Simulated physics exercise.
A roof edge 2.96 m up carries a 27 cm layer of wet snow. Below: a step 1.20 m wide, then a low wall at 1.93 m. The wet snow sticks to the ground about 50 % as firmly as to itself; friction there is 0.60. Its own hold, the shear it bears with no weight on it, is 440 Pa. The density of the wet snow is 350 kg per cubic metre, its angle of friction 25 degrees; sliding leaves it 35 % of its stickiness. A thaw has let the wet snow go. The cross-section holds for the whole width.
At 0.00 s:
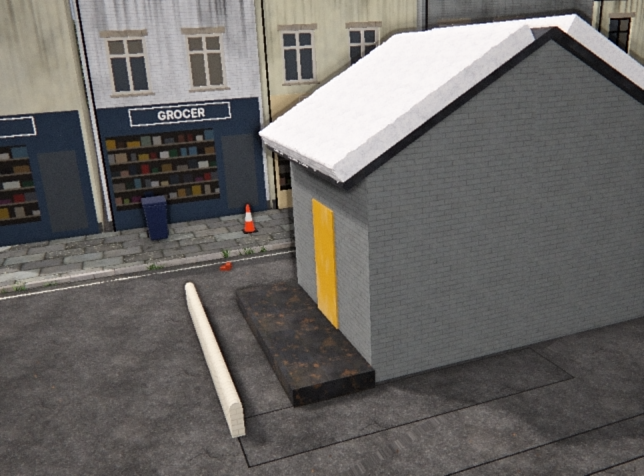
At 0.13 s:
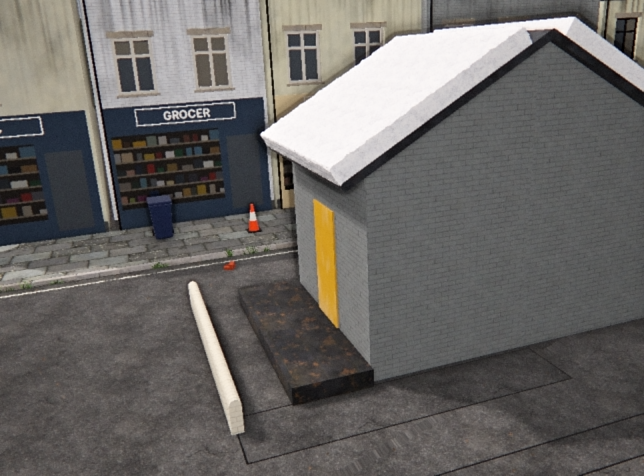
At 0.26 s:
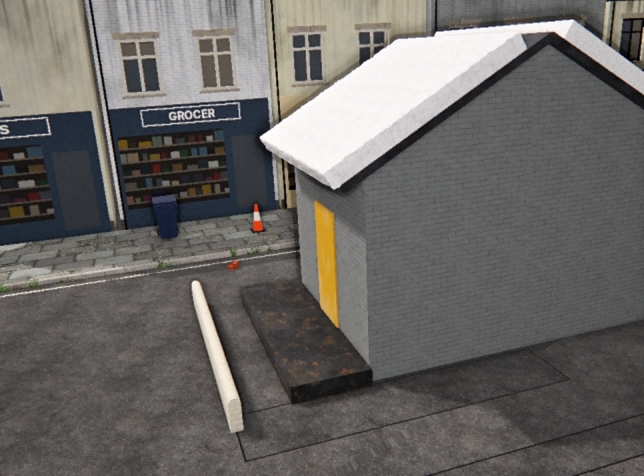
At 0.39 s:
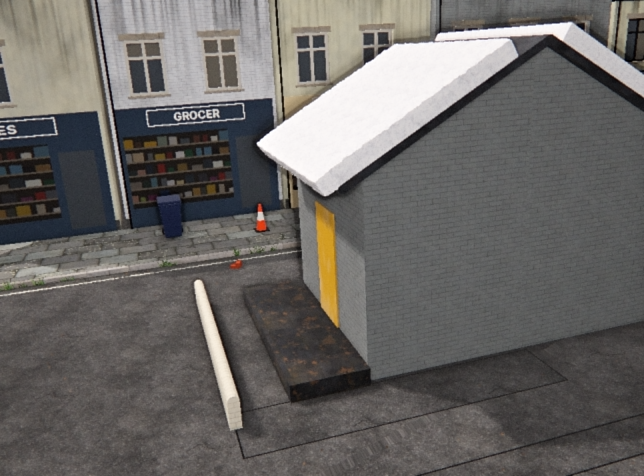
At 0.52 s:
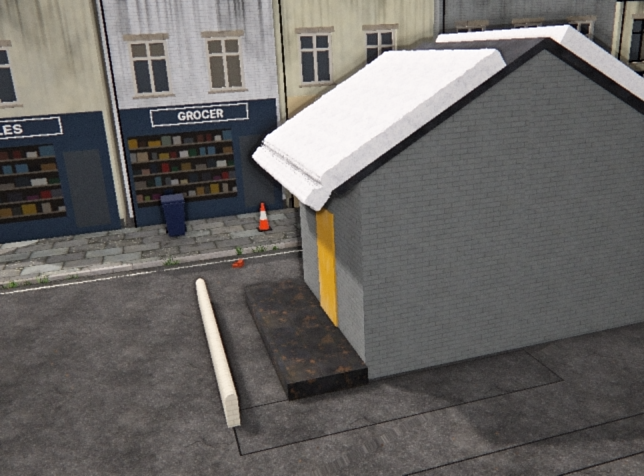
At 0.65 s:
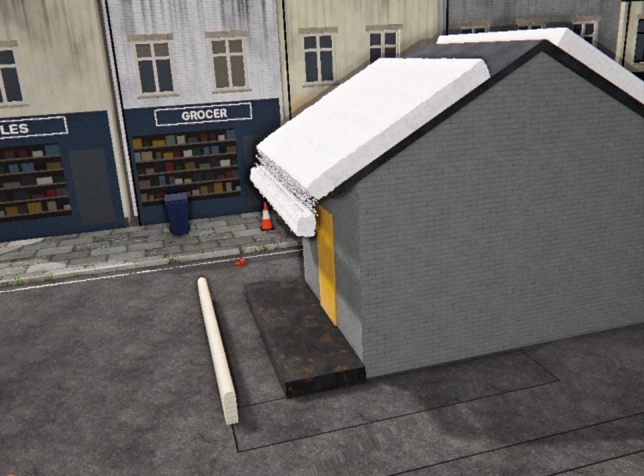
Grey brick building with a yellow door as thick white snow slides down its roof, cracking and drooping over the left eaves.
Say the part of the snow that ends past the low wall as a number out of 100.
It comes to some 50 %.
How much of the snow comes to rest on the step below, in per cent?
Near 6 %.
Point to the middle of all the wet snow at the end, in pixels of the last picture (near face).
At about (188, 408).
After 1.08 s, 69 % is still on the roof and 0 % is past the low wall.
After 1.59 s, 13 % is still on the roof and 0 % is past the low wall.
After 2.09 s, none is still on the roof and 50 % is past the low wall.
After 2.60 s, none is still on the roof and 50 % is past the low wall.
After 3.10 s, at the end, none is still on the roof and 50 % is past the low wall.
